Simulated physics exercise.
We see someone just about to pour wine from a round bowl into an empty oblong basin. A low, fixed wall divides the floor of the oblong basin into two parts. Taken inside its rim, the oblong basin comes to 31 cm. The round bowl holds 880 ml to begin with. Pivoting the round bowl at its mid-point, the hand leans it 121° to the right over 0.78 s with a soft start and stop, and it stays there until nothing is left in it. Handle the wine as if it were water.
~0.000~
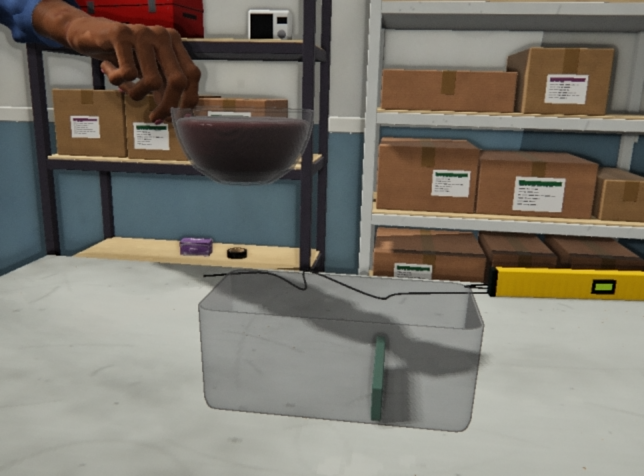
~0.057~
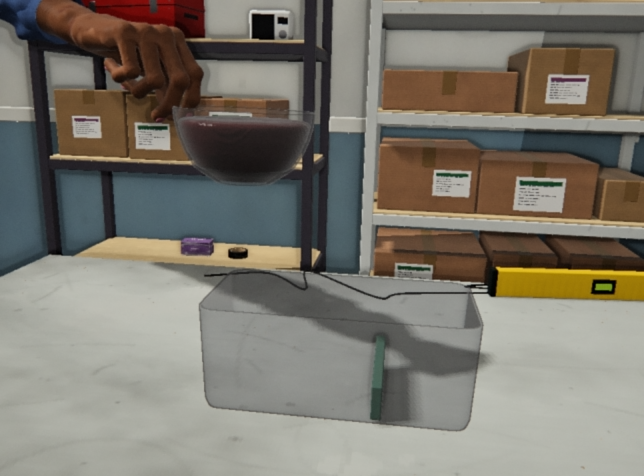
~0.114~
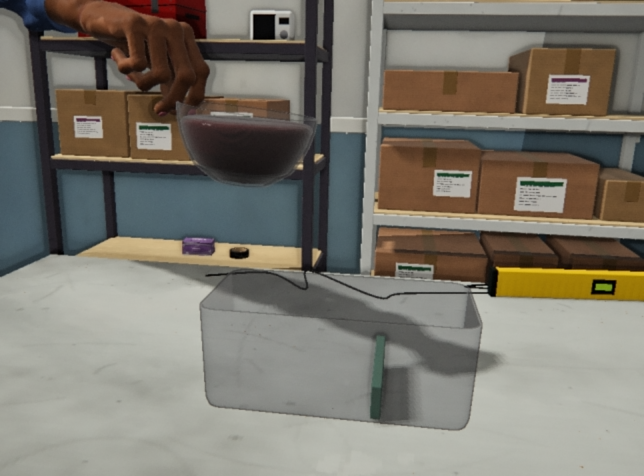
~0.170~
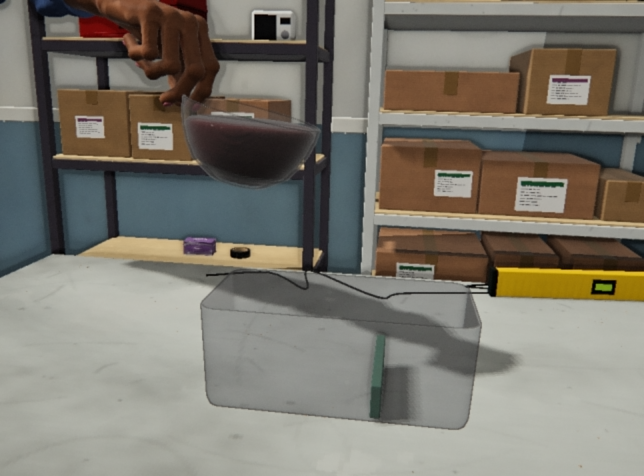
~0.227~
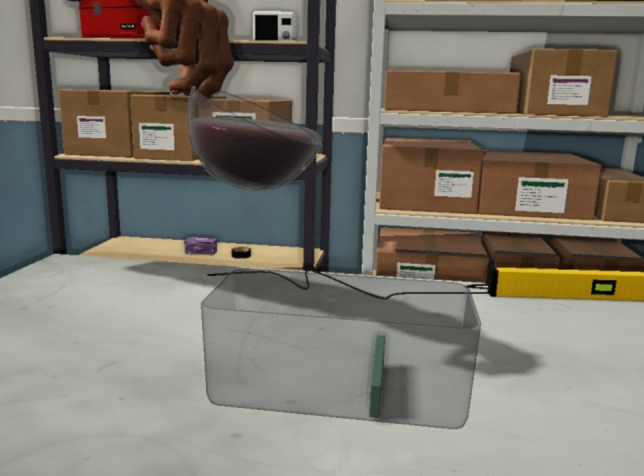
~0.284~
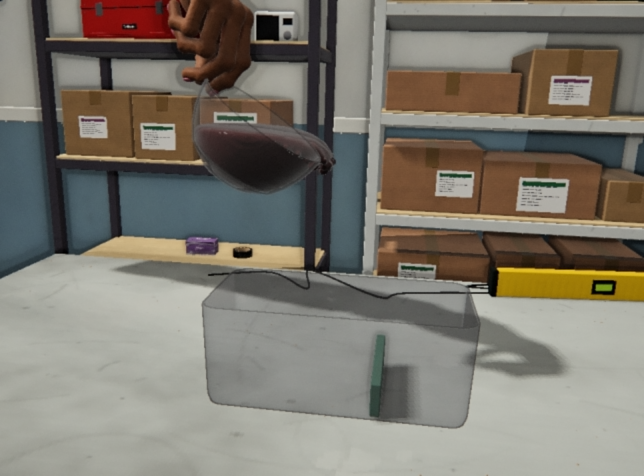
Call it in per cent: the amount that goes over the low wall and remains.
I would put it at about 27 per cent.
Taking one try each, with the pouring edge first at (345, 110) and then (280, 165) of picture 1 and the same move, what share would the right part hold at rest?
Try 1: 50 %; try 2: 20 %.
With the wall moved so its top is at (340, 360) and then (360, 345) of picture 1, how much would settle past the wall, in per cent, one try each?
Around 65 and 45 percent, in that order.
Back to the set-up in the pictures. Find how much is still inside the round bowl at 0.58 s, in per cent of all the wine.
Still held: Roughly 9 % of the total.
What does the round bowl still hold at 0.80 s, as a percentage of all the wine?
Near 0 percent, more or less.
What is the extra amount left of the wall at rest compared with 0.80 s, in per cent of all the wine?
Roughly 1 per cent.
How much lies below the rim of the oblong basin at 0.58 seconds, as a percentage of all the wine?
52 %, roughly.
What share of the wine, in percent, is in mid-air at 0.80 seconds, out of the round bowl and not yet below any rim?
6 per cent or so.
After 0.58 s the tilt is 103° and 9 per cent is still to pour, 28 is left of the wall and 24 right of it.
After 0.80 s the tilt is 121° and 0 per cent is still to pour, 68 is left of the wall and 26 right of it.
After 1.03 s the tilt is 121° and 0 per cent is still to pour, 69 is left of the wall and 26 right of it.
After 1.28 s the tilt is 121° and 0 per cent is still to pour, 69 is left of the wall and 27 right of it.
In the end 69 per cent lies left of the wall, 27 right of it and 4 outside.
